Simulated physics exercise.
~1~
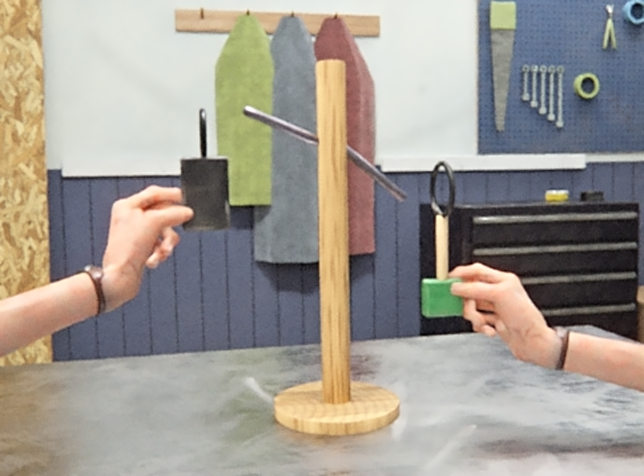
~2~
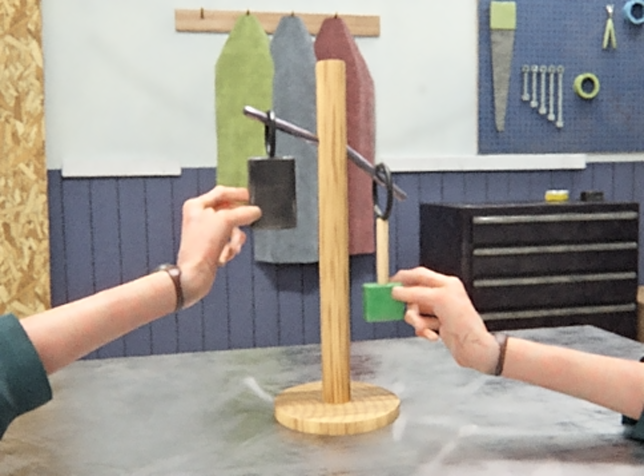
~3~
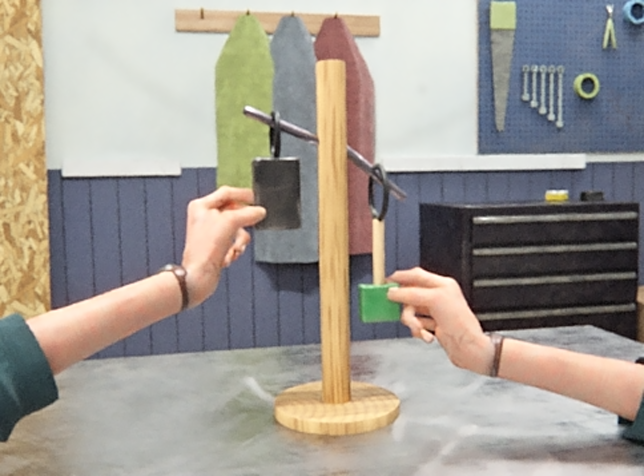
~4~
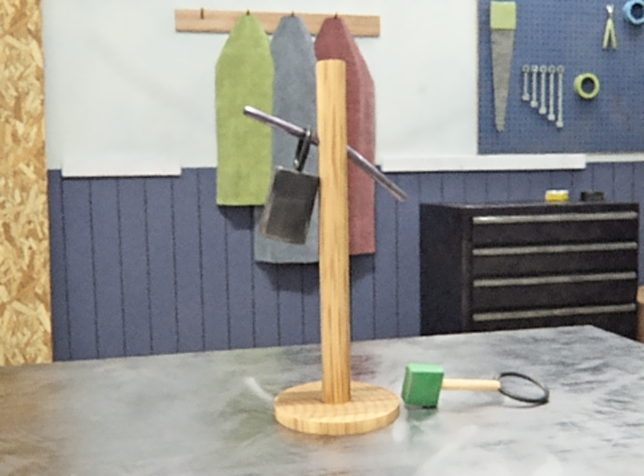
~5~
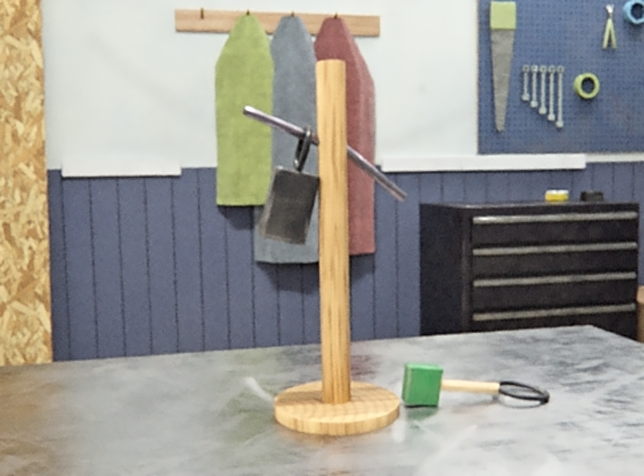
A wooden post with a slanted dark rod through it stands on a grey table, seen from the front by a still camera, with towels, a tool board and a black drawer chest behind. A hand on the left holds a black pouch by its lower part, and one on the right holds a green brush with a black loop. Both hands move inward and bring the loops to the rod, one on each side. Once they let go and withdraw, the pouch stays hooked, tilted against the post, while the brush drops and lies on the table at right.
